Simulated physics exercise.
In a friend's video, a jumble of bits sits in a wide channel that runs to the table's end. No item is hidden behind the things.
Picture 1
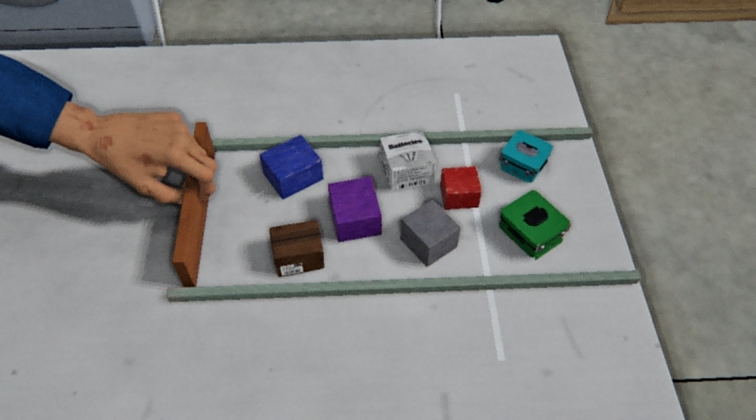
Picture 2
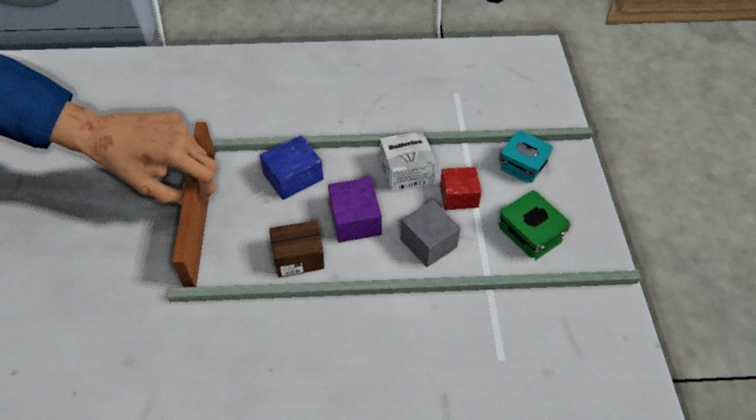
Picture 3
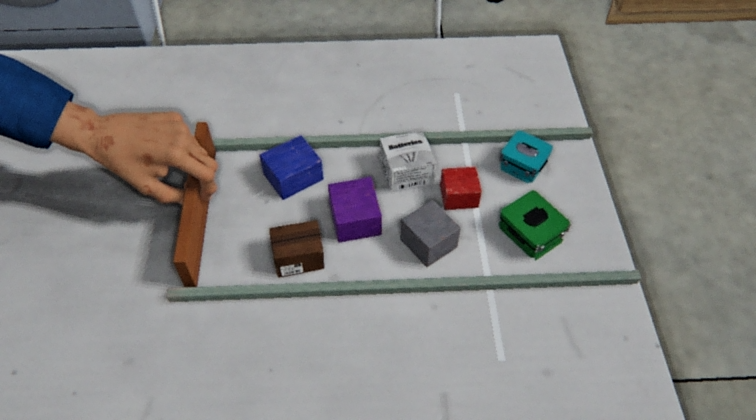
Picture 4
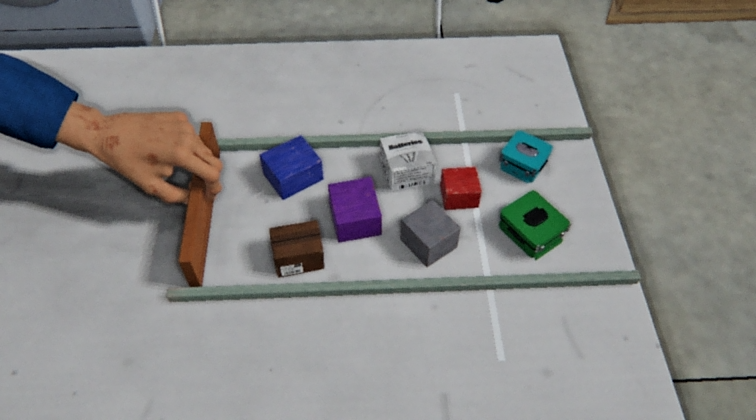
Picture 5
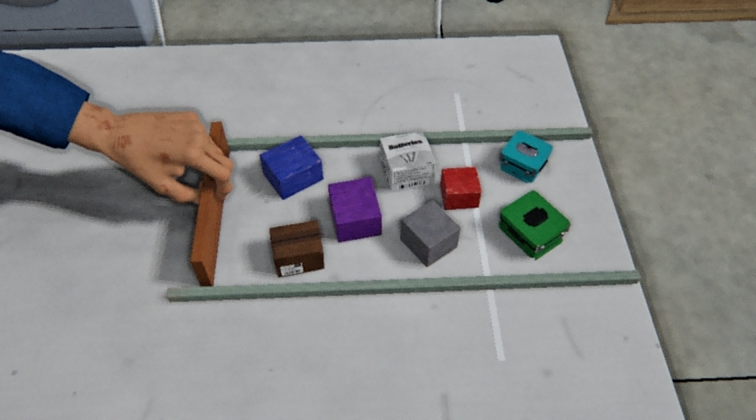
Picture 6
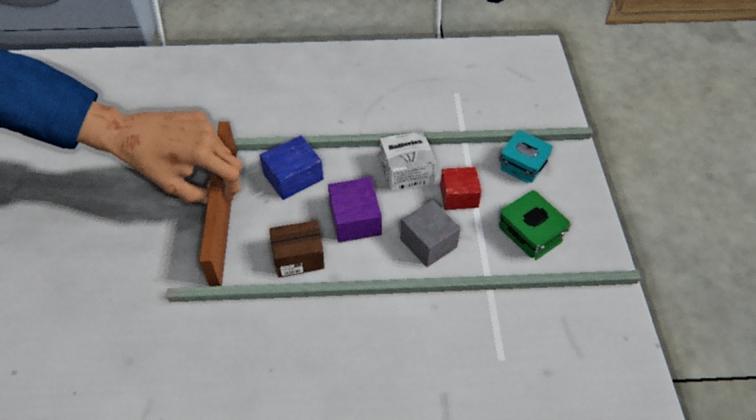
A hand slides an upright wooden board slightly right toward several coloured blocks and boxes.
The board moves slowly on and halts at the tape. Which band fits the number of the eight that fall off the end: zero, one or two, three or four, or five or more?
Missing from the table at the end: None.
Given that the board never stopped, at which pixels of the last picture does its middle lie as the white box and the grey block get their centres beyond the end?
Roughly at (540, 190) and roughly at (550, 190).
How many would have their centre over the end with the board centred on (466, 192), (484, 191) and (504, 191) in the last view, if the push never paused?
Per position: 0 / 0 / 1.
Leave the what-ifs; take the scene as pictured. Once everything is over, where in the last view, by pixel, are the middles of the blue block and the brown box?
The first near (496, 170), the second near (509, 244).
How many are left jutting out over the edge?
The total comes out at 0.
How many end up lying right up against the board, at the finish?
3 of them.
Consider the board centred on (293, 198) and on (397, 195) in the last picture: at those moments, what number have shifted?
At that stage 2; at the next, 6.
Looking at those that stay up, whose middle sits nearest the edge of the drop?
Foremost: The turquoise case.
Soon after, none off yet; turquoise case at rest near (525, 158); green case at rest near (533, 225); red block at rest near (460, 189).
At rest, the number that fall off is zero.
